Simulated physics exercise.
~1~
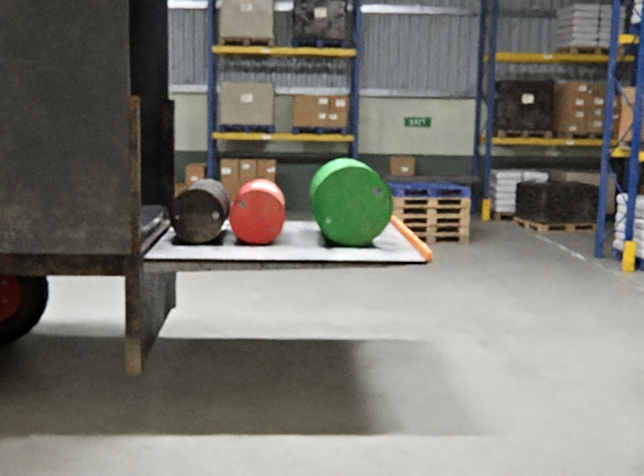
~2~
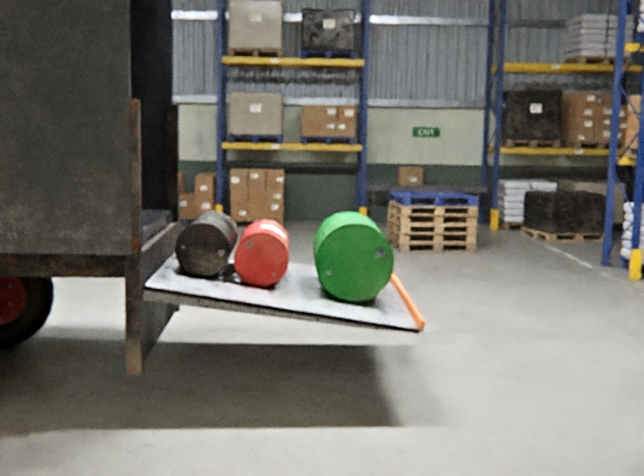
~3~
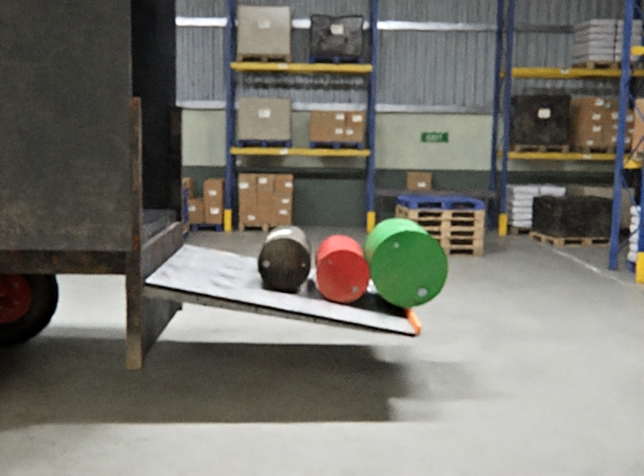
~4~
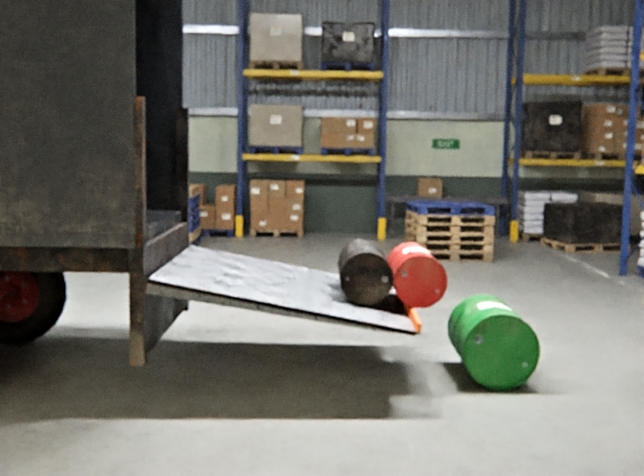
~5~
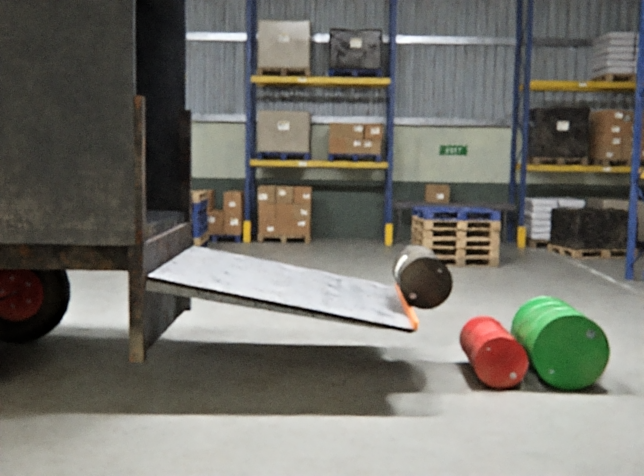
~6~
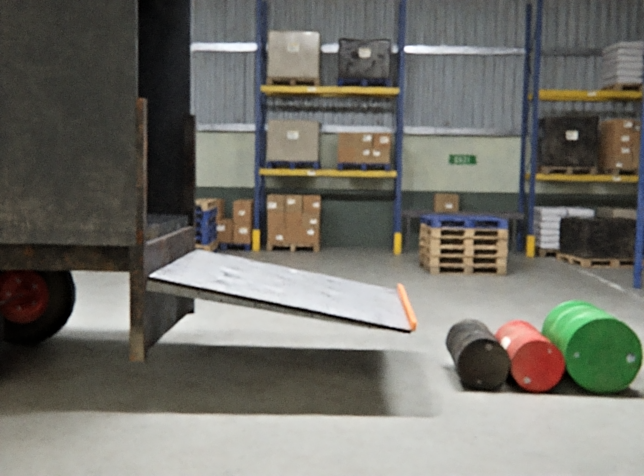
In a warehouse, a lorry's lift plate tilts and three drums roll off onto the floor.
